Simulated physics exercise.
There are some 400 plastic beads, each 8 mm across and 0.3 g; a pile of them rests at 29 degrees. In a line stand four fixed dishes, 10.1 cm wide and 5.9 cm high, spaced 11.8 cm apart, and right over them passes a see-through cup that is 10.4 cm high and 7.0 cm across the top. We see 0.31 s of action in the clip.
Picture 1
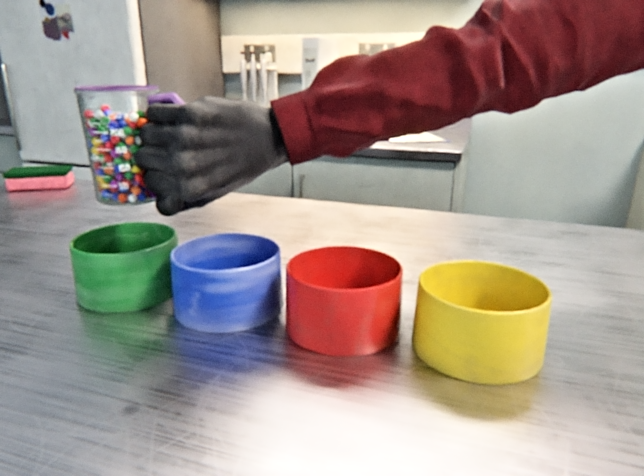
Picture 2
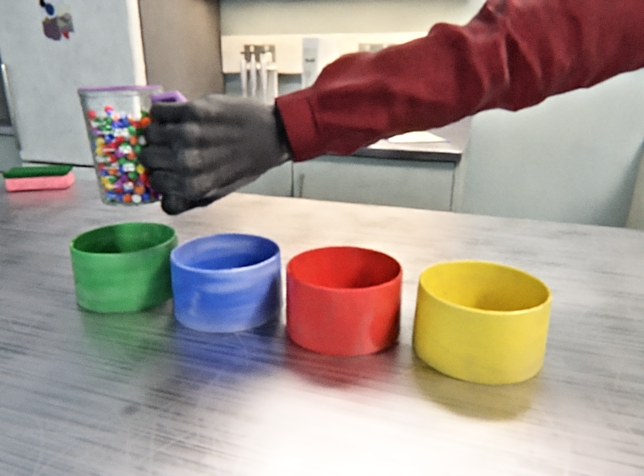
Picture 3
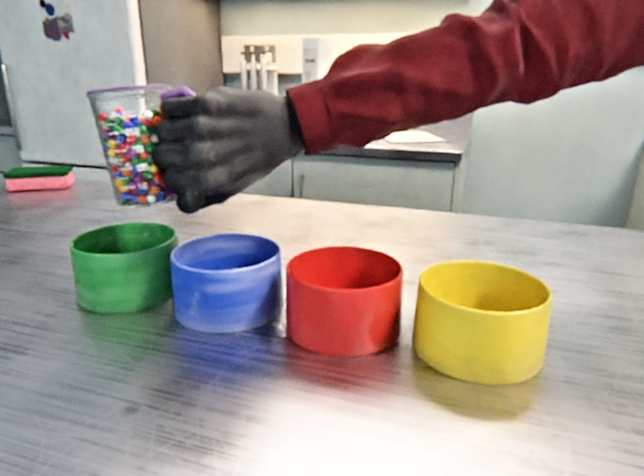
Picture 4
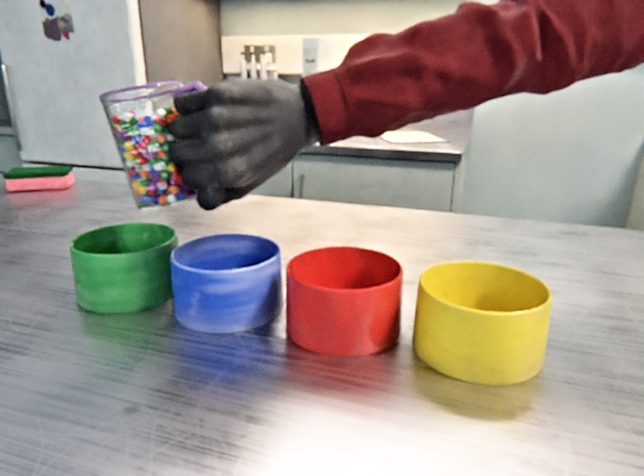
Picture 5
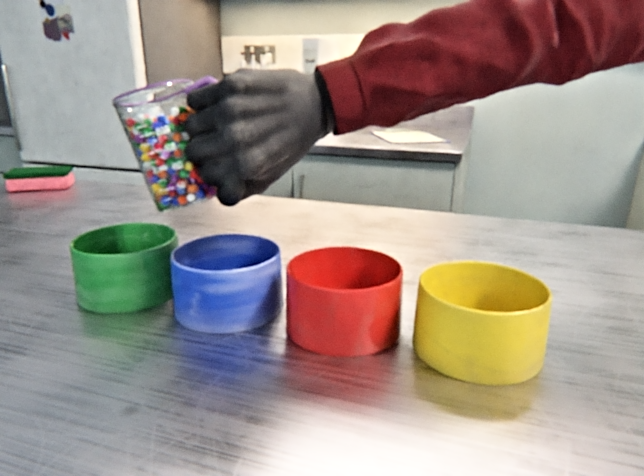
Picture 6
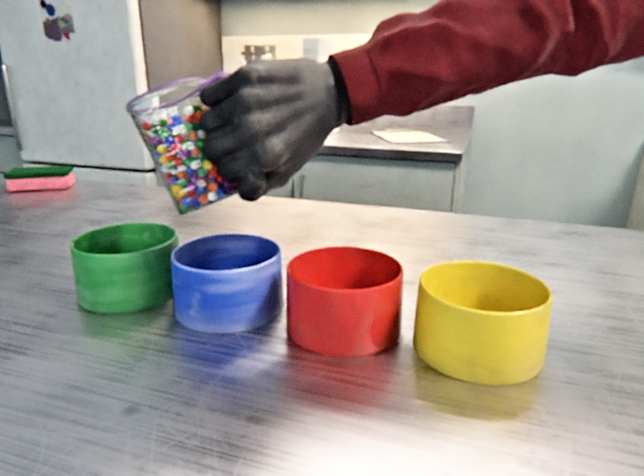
On a metal table, a gray-gloved hand in a red sleeve held a clear cup of colorful beads above green, blue, red and yellow dishes, moved it slightly right, and gradually tilted it leftward.
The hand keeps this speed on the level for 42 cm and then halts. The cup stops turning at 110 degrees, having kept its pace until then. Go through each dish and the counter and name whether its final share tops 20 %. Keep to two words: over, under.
Outcome: Red: It will get a share not bigger than a fifth; blue: It will get a share not bigger than a fifth; green: It will get a share not bigger than a fifth; yellow: It will get a share bigger than a fifth; counter: It will get a share not bigger than a fifth.
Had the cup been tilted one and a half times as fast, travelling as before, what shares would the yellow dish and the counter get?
Then yellow would get 30 and the counter 10.
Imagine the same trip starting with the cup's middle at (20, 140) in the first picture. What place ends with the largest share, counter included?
I'd say red collects the most.
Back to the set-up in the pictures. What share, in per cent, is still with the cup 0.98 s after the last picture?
Around 80 percent.
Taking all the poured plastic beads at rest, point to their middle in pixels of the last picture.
(471, 329) or so.
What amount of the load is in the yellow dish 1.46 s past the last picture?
Some 55 per cent.
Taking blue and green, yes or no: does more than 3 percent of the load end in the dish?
Blue no, green no.
Then, 0.59 s after the last picture, tilt 74 degrees; cup holds 100 %.
Then, 0.98 s after the last picture, tilt 108 degrees; cup holds 80 %, red 10 %.
Then, 1.46 s after the last picture, tilt 110 degrees; cup holds 25 %, red 10 %, yellow 55 %.
In the end, red 10 %, blue 0 %, green 0 %, yellow 80 %, counter 10 %.
